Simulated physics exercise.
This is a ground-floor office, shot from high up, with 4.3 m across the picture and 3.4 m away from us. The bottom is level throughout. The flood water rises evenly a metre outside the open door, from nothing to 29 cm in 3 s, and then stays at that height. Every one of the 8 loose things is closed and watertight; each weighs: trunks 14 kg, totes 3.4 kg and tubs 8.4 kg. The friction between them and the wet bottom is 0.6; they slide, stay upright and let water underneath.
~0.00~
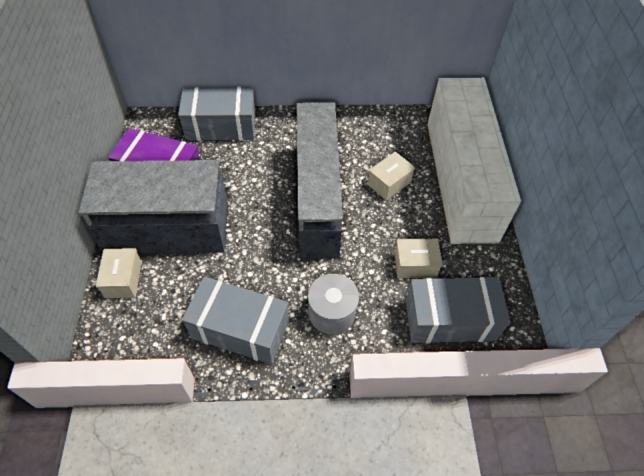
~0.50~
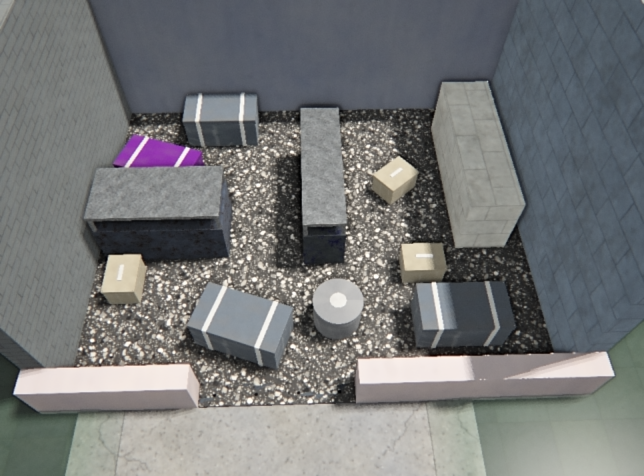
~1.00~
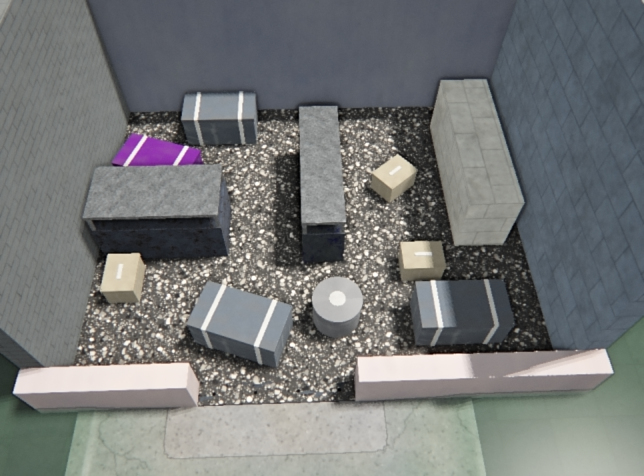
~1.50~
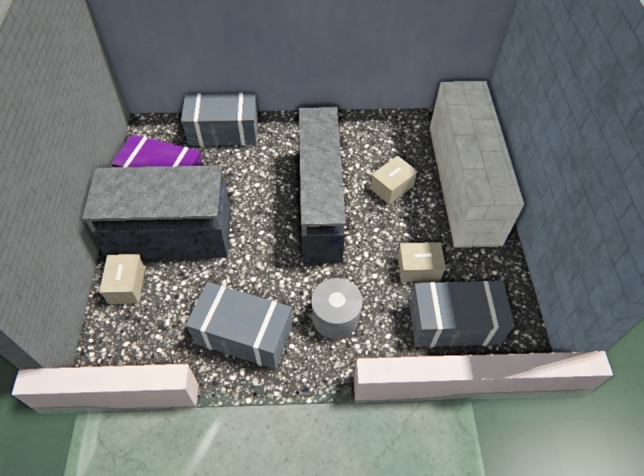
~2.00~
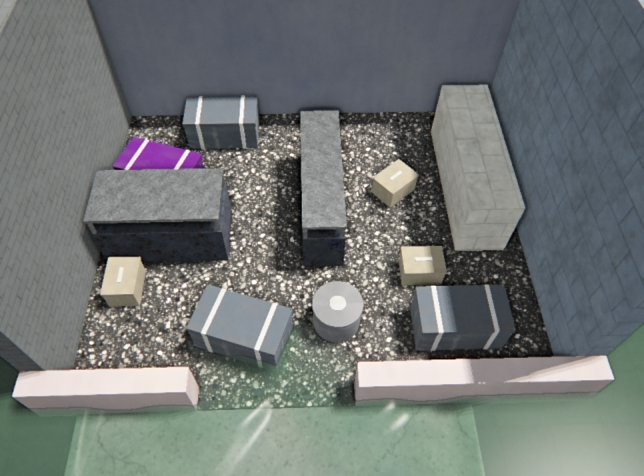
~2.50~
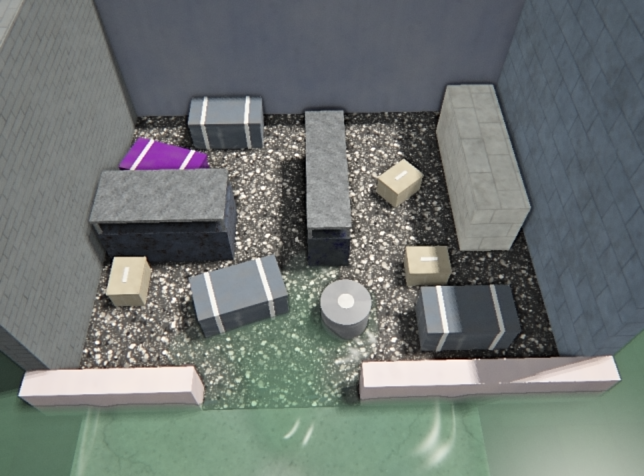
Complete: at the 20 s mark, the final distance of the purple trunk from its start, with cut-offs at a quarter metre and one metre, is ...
From a quarter metre to one metre.
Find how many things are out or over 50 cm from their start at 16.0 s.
The number comes to 6.
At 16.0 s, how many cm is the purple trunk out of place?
30 cm or so by then.
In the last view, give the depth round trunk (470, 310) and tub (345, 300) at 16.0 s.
Close to 25 and 26 centimetres.
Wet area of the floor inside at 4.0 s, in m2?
Around 7.0 m2 of it.
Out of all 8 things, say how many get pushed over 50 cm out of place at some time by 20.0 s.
Count: 8.
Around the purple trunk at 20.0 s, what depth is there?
Close to 26 centimetres.
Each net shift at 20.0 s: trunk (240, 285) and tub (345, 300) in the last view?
One is off by 50 cm, the other by 200 cm, in the order asked.
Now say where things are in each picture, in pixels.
In the first frame, the purple trunk at (153, 152) rests on the ground; 0.0 m2 under water; 0 of 8 have shifted.
In the second frame, the purple trunk at (158, 158) rests on the ground; water covers 0.0 m2; 0 of 8 have shifted.
In the third frame, the purple trunk at (156, 156), on the bottom; 0.0 m2 under water; 0 of 8 have shifted.
In the fourth frame, the purple trunk at (156, 157), on the bottom; 0.0 m2 under water; 0 of 8 have shifted.
In the fifth frame, the purple trunk at (158, 160), on the bottom; water covers 0.5 m2; 0 of 8 have shifted.
In the sixth frame, the purple trunk at (163, 160), on the bottom; water covers 1.3 m2; 1 of 8 have shifted.
After 4.0 s the purple trunk is near (163, 160), 0.0 m from its start, aground; 2 afloat.
After 9.0 s the purple trunk is near (225, 115), 0.8 m from its start, afloat; 8 afloat.
After 16.0 s the purple trunk is near (181, 136), 0.3 m from its start, afloat; 8 afloat.
After 20.0 s the purple trunk is near (222, 117), 0.7 m from its start, afloat; 8 afloat.
